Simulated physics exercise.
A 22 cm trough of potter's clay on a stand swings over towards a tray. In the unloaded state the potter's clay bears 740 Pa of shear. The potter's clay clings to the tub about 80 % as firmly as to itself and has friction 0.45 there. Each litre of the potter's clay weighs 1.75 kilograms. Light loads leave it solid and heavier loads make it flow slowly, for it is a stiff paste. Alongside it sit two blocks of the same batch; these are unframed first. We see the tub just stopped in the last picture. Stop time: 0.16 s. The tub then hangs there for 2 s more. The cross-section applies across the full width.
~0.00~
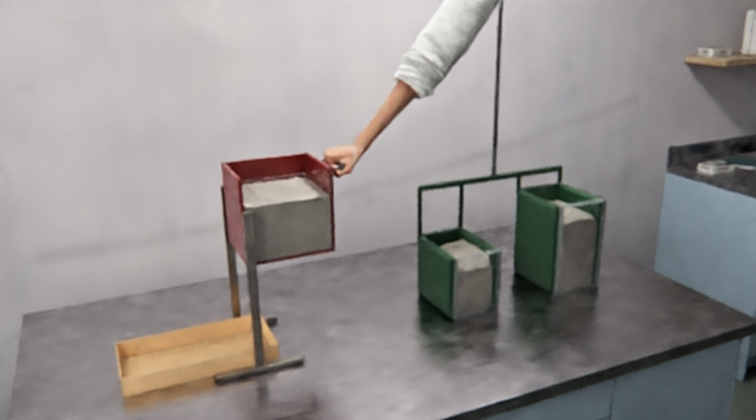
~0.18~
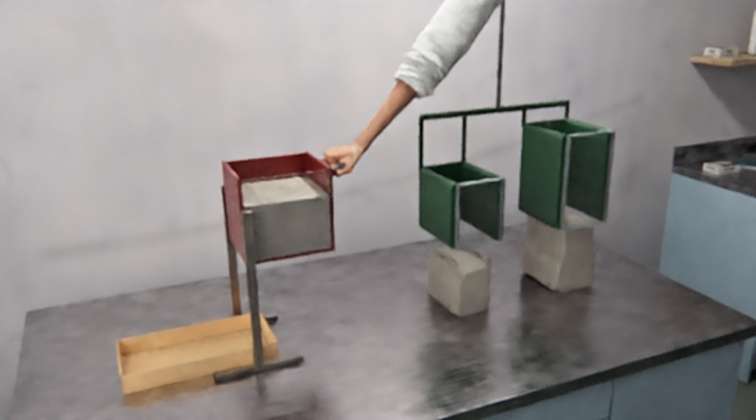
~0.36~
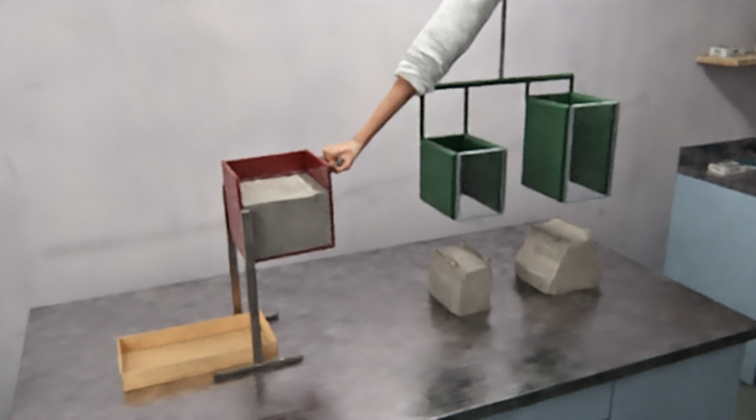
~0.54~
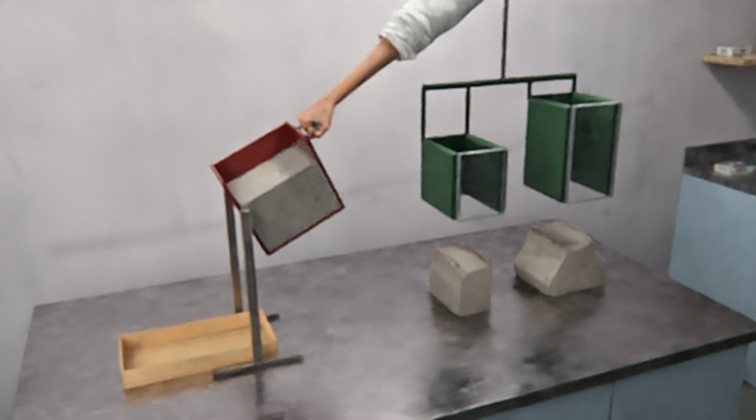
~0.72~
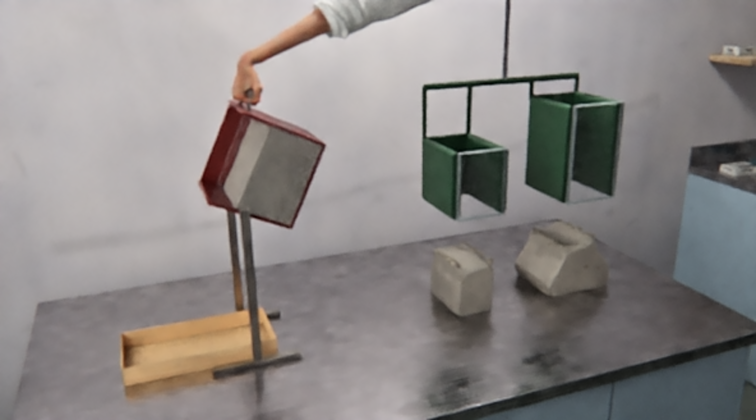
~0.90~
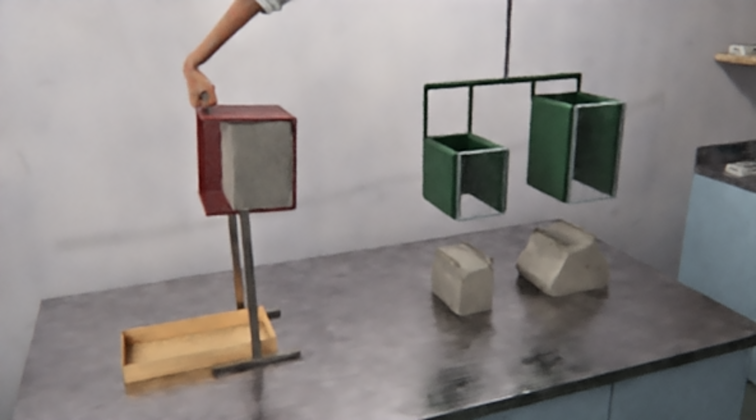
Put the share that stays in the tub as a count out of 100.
The share that stays is about 100 out of 100.
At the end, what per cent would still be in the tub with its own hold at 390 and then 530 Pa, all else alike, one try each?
Expect about 65 in a hundred, then about 75 in a hundred.
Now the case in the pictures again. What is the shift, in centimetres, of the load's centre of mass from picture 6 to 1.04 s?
The distance comes to some 1 cm.
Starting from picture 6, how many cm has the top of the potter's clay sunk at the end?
Roughly 4 cm.
After 1.04 s, the tub is at 86 degrees and holds 100 %.
After 1.21 s, the tub is at 86 degrees and holds 100 %.
After 1.38 s, the tub is at 86 degrees and holds 100 %.
After 1.55 s, the tub is at 86 degrees and holds 100 %.
After 2.90 s, the tub is at 86 degrees and holds 100 %.
